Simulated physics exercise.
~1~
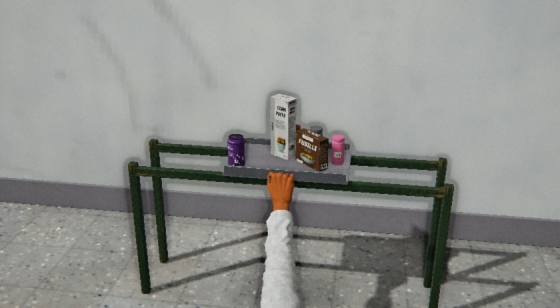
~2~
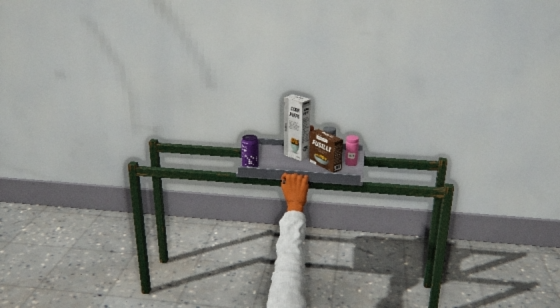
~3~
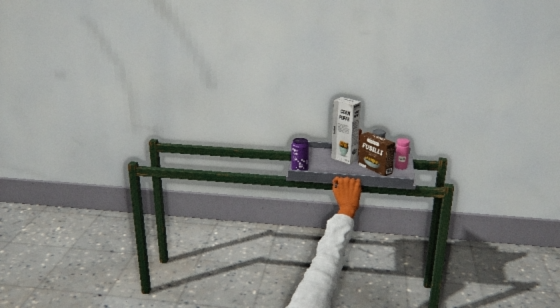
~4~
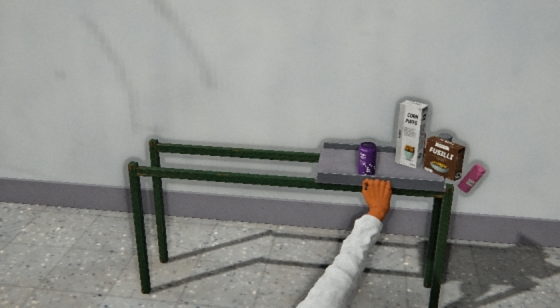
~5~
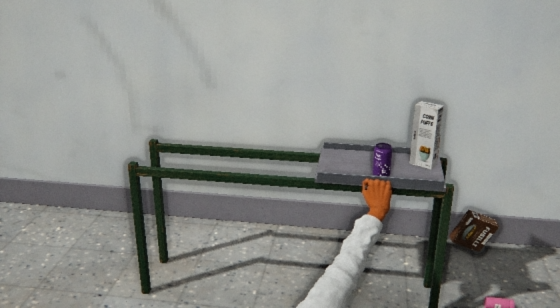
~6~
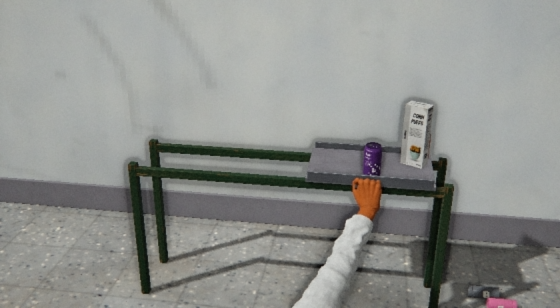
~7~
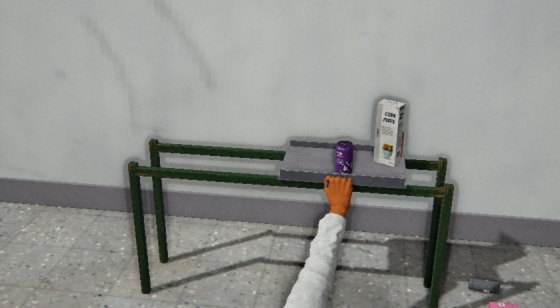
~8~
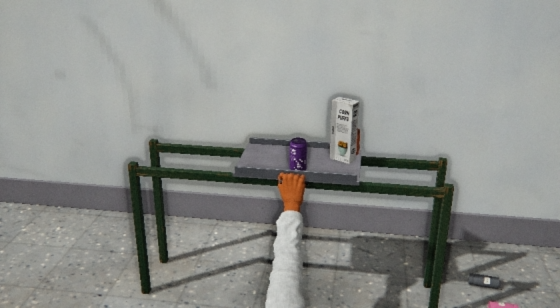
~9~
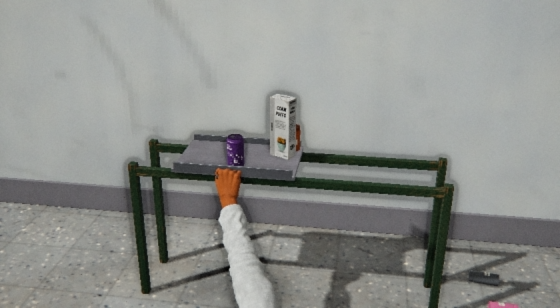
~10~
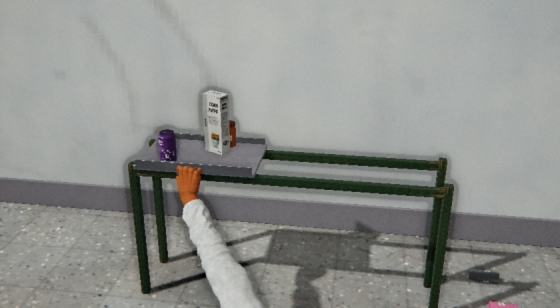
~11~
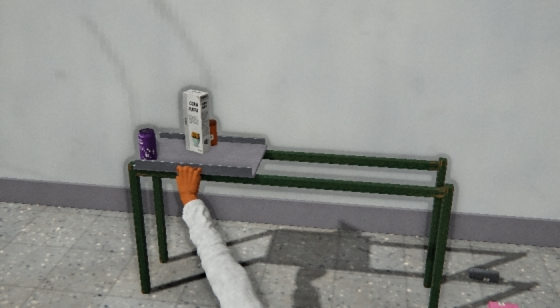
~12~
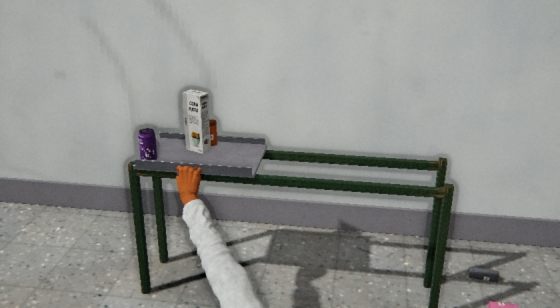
A tall white carton stands among smaller containers on a grey tray set across green rails, seen from the front and slightly above against a pale wall. A purple can is to its left, with a brown packet and a pink shaker to its right. An orange-gloved hand in a white sleeve slides the tray right, and the pink shaker tips off the end, followed by the brown packet and a grey shaker. The hand draws the tray back to the far left, revealing an orange shaker behind the carton. The can, carton and orange shaker finish upright aboard.
